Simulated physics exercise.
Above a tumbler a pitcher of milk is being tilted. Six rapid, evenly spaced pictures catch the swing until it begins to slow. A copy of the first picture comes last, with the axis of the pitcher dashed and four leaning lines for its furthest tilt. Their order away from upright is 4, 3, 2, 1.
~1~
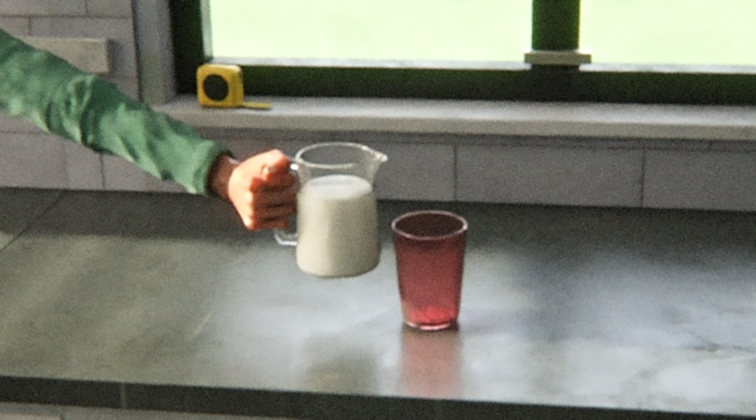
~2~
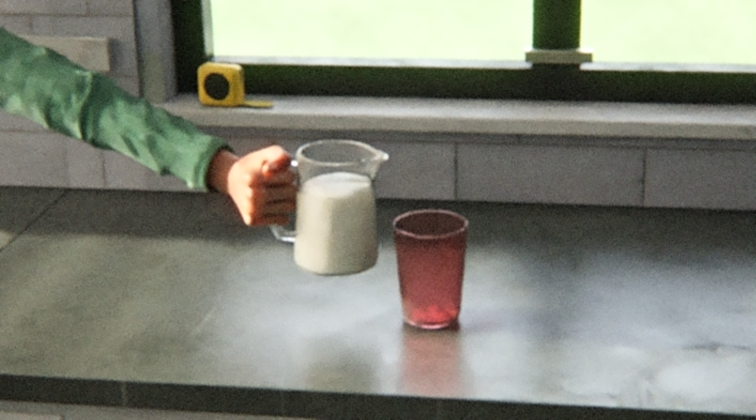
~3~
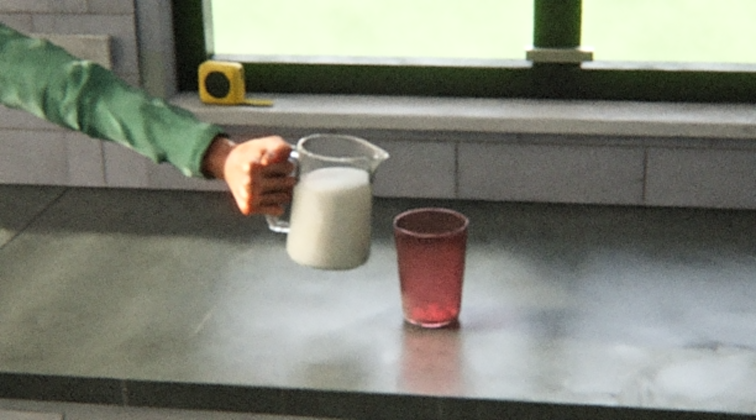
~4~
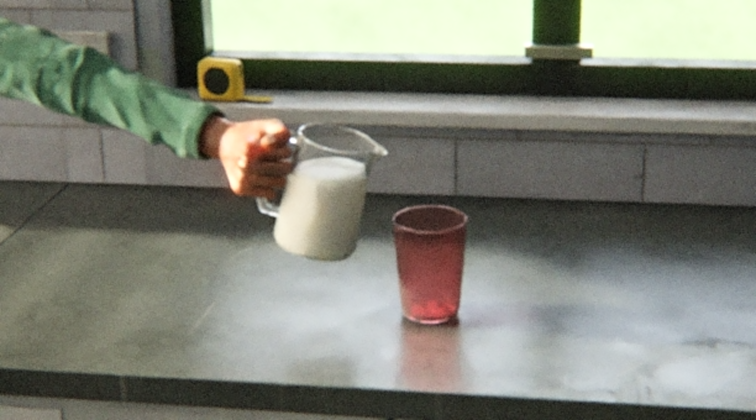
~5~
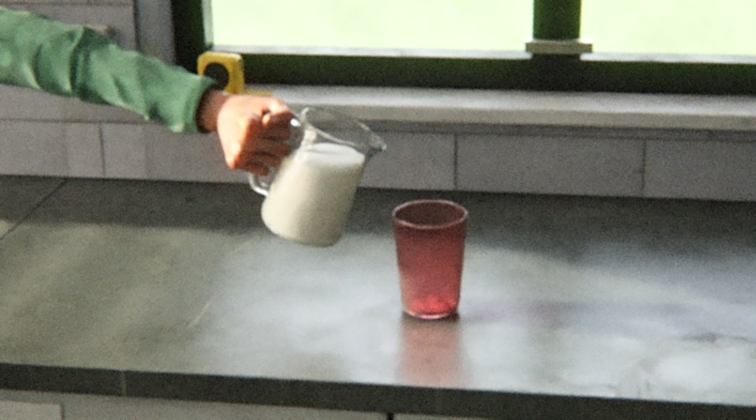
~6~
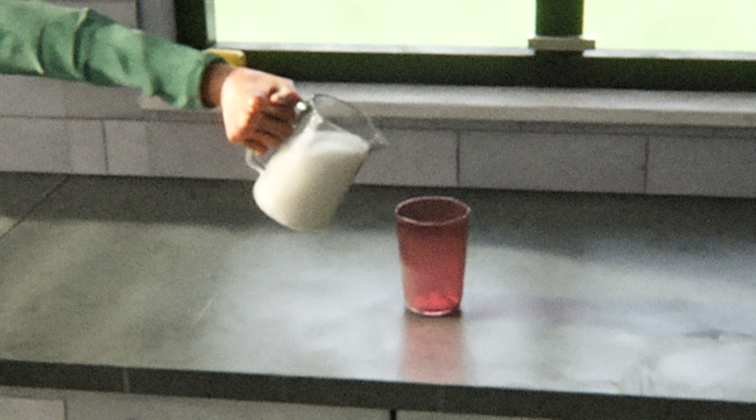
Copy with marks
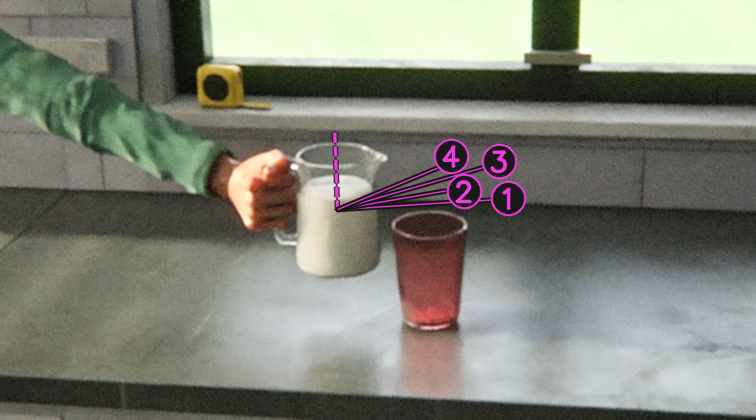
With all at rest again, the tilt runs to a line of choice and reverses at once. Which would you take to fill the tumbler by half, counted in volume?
3 works best here.
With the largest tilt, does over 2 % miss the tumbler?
Yes, it does.
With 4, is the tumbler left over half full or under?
Under half.
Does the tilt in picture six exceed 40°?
No.
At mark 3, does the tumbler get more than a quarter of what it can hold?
Yes.
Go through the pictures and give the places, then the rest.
In the first picture, upright, lip at (385, 159); rim of the tumbler round (430, 224); nothing has left yet.
In the second picture, upright, lip at (386, 157); nothing has left yet.
In the third picture, tipped about 6°, lip at (386, 156); nothing has left yet.
In the fourth picture, tipped about 13°, lip at (385, 152); nothing has left yet.
In the fifth picture, tipped about 21°, lip at (384, 147); nothing has left yet.
In the sixth picture, tipped about 30°, lip at (386, 144); nothing has left yet.
On the marked copy, 1 at (491, 199); 2 at (446, 190); 3 at (483, 167); 4 at (438, 167).
With 1, the tumbler ends with about 67 % of what it can hold; 12 % of the milk is spilt.
With 2, the tumbler ends with about 63 % of what it can hold.
With 3, the tumbler ends with about 49 % of what it can hold.
With 4, the tumbler ends with about 34 % of what it can hold.
